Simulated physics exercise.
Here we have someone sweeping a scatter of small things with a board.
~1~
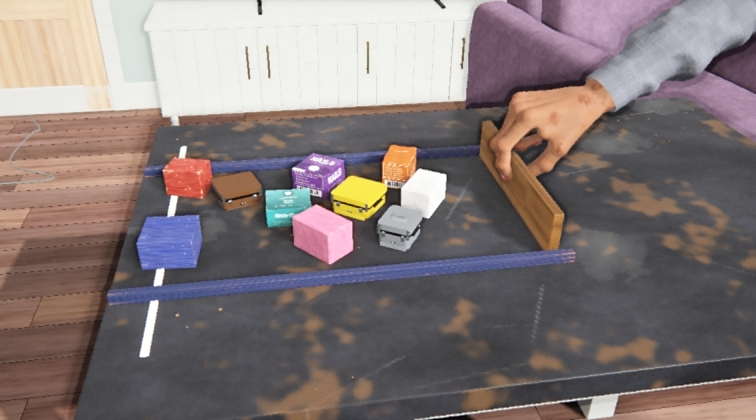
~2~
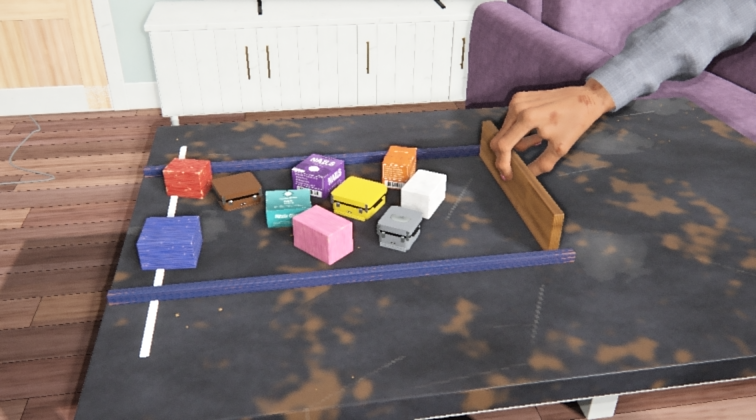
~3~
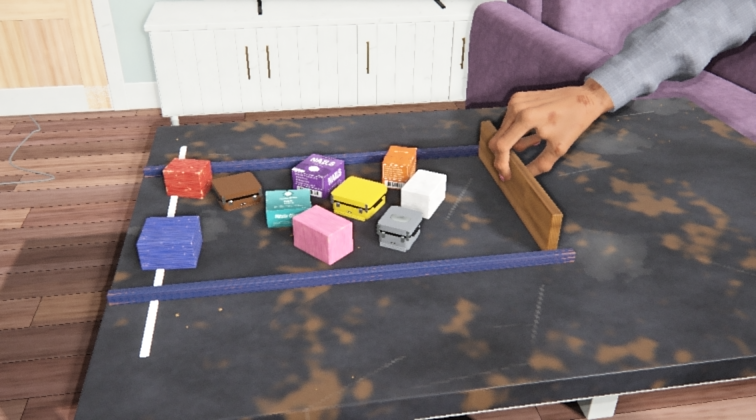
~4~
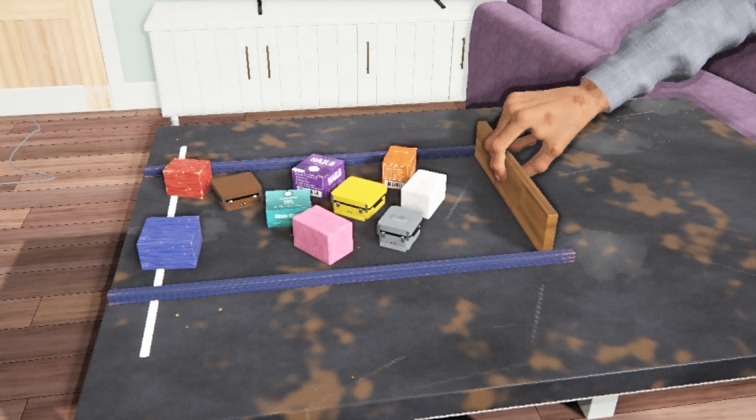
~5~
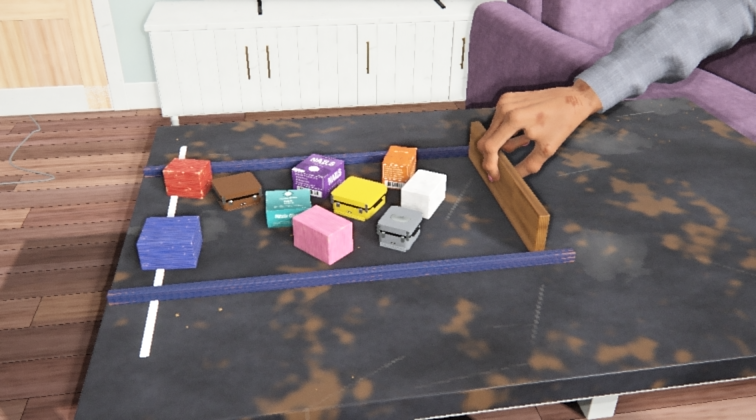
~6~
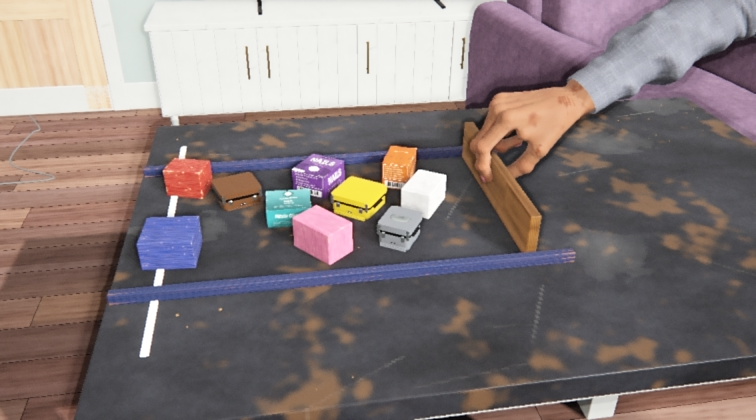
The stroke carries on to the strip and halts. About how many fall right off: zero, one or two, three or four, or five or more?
As it turns out, the number that fall off is five or more.
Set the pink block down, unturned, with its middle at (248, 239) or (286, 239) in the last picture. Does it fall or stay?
Place by place, it is lost; comes down.
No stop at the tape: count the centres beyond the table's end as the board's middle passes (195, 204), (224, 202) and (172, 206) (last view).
It would be 4, 2 and 7.
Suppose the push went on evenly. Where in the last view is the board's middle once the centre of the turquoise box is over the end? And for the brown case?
About (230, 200), and (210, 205) for the other.
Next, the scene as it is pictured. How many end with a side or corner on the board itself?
The number is 3.
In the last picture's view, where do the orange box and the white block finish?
The orange box at (158, 186), the white block at (150, 218).
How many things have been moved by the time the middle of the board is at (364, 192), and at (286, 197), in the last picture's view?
First 7, then 9.
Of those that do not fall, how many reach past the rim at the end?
The number is 0.
A little later, none off yet; blue block at rest near (171, 243); red block at rest near (189, 178); brown case at rest near (237, 192).
When it is over, the number that fall off is five or more; down, yellow case, purple box, pink block, turquoise box, brown case, red block and blue block.
